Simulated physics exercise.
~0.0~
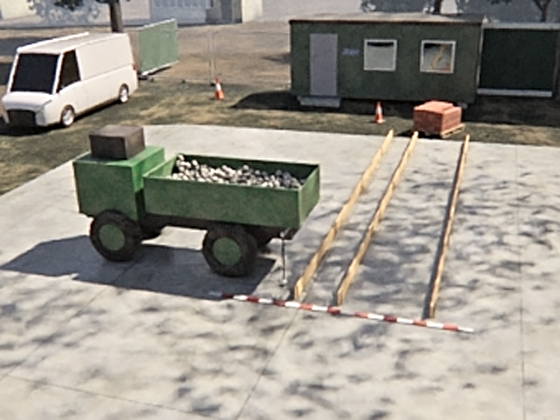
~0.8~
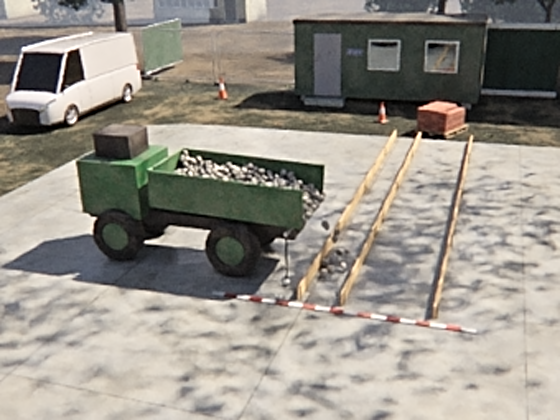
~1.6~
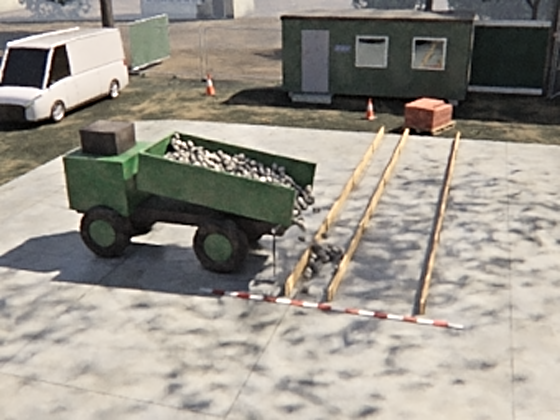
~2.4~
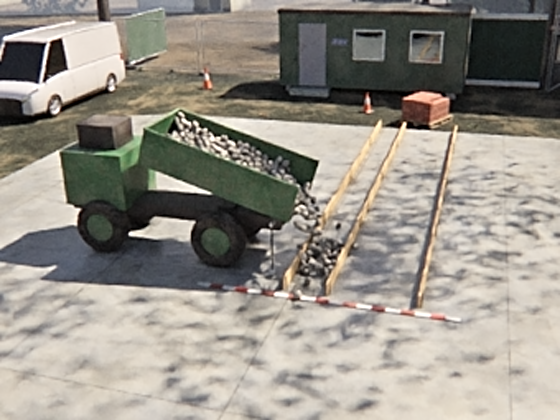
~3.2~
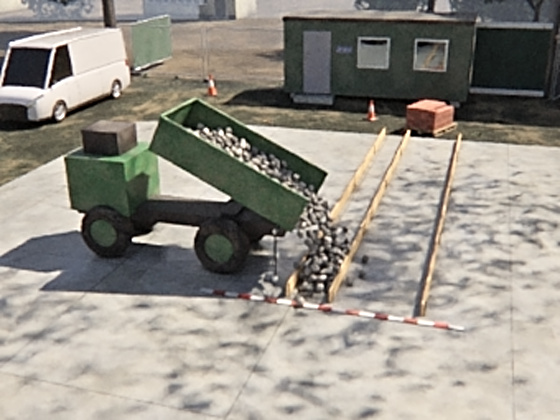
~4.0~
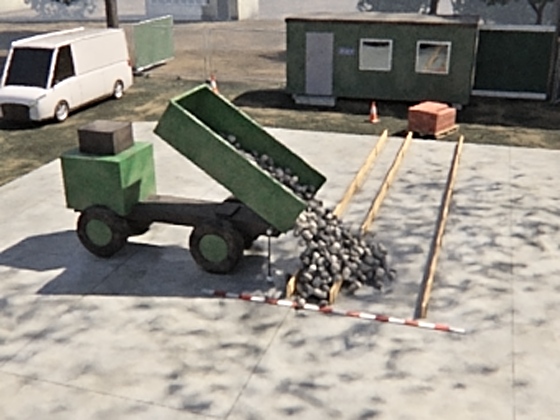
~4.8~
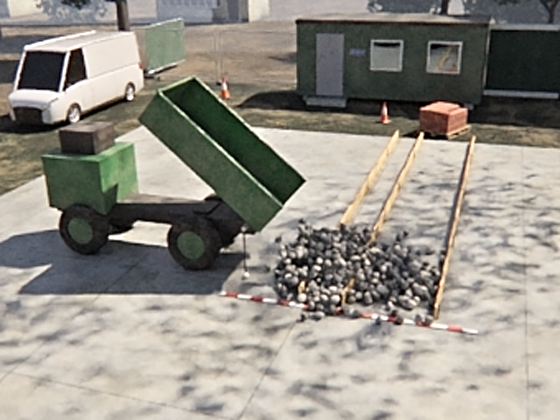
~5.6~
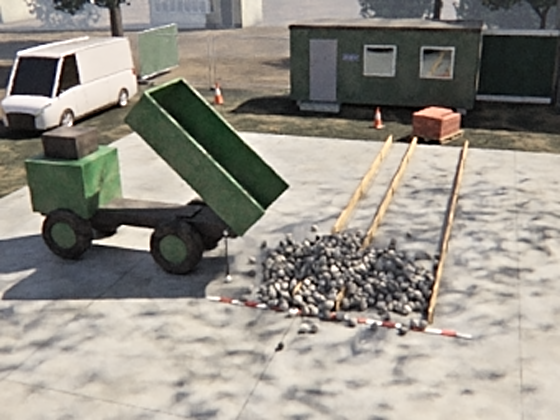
The footage shows a green tipper truck raising its body and pouring grey stones onto a concrete yard marked with three boards, then edging left as the body empties, leaving the stones heaped across both bays, with some short of the nearest board.
